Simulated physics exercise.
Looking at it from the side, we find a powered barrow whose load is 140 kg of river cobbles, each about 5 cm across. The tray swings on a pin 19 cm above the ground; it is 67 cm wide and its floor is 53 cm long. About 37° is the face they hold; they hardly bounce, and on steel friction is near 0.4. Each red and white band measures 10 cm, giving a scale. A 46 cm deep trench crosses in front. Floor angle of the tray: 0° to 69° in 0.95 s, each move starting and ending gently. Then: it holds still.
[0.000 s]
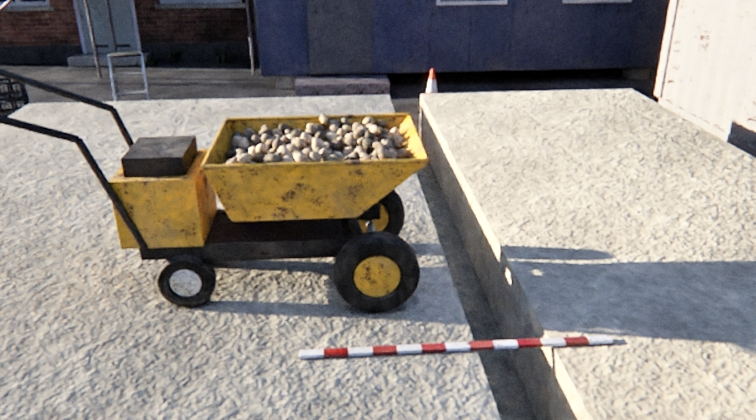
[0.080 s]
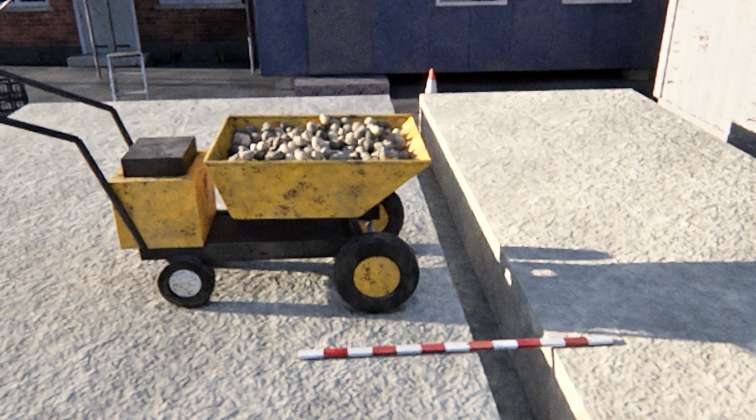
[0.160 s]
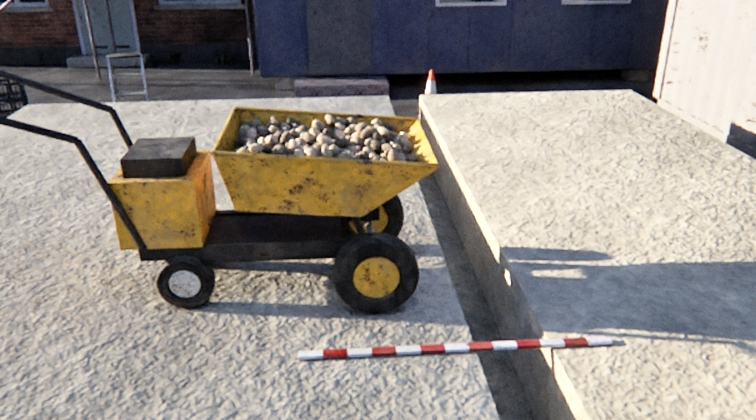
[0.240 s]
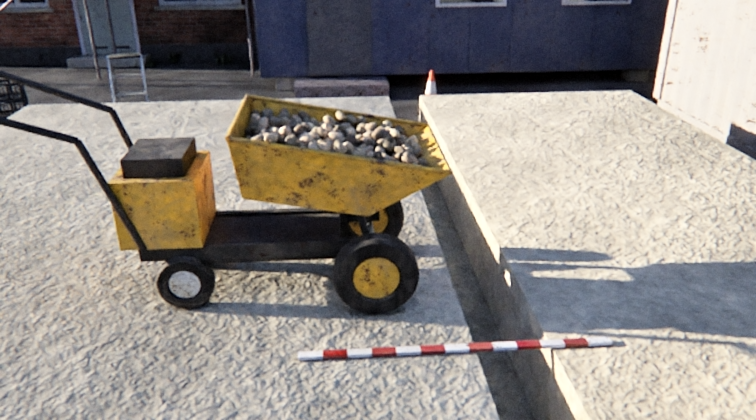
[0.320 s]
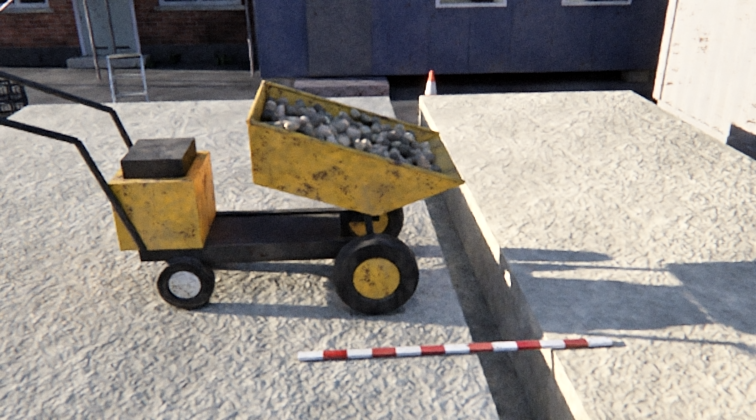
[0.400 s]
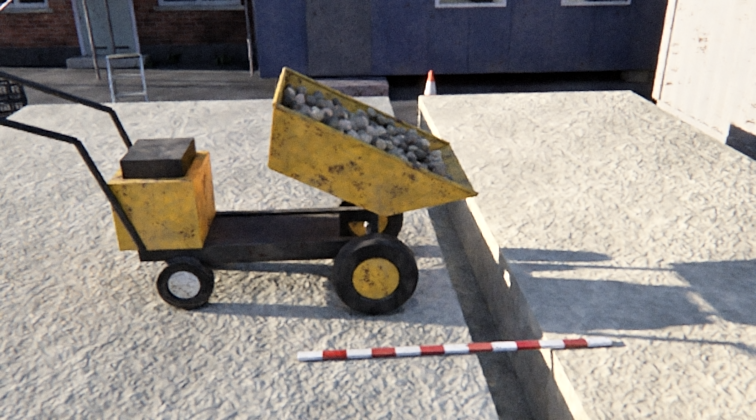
A yellow tray of rounded stones tilting gradually to the right on a small wheeled barrow beside a narrow trench.
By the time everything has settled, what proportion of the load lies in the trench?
About 31 percent of the load.
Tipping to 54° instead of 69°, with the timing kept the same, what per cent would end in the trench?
Around 45 per cent would finish in the trench.
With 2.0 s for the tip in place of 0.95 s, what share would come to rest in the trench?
40 %.
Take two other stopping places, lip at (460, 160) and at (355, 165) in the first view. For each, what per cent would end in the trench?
First some 10, then 100 per cent.
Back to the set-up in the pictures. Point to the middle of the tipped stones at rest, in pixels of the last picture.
Centre estimate: Around (550, 267).
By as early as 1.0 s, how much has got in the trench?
Roughly 10% by that time.
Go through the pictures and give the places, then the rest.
In the first picture, the tray is at 0°, its lip at (429, 160); the top of the load is at (355, 131).
In the second picture, the tray is at 1°, its lip at (431, 162); the top of the load is at (347, 132); the stones move at 0.3 m/s on average.
The third picture shows lip at (439, 166), floor tilted 5°, highest stones at (317, 130); the stones move at 0.6 m/s on average.
In the fourth picture, the tray is at 11°, its lip at (451, 173); the top of the load is at (271, 120); the stones move at 0.8 m/s on average.
In the fifth picture, the tray is at 18°, its lip at (464, 183); the top of the load is at (279, 108); the stones move at 0.9 m/s on average.
In the sixth picture, the tray is at 26°, its lip at (477, 195); the top of the load is at (293, 96); the stones move at 1.0 m/s on average.
After 0.7 s the floor is at 58°; 100 % in the tray; the foremost stones are at (487, 210).
After 1.0 s the floor is at 69°; 54 % in the tray, 10 % in the trench, 36 % past the trench; the foremost stones are at (579, 262).
After 1.4 s the floor is at 69°; 11 % in the tray, 19 % in the trench, 69 % past the trench; the foremost stones are at (698, 273).
After 3.3 s the floor is at 69°; 0 % in the tray, 31 % in the trench, 69 % past the trench; the foremost stones are past the picture's edge.
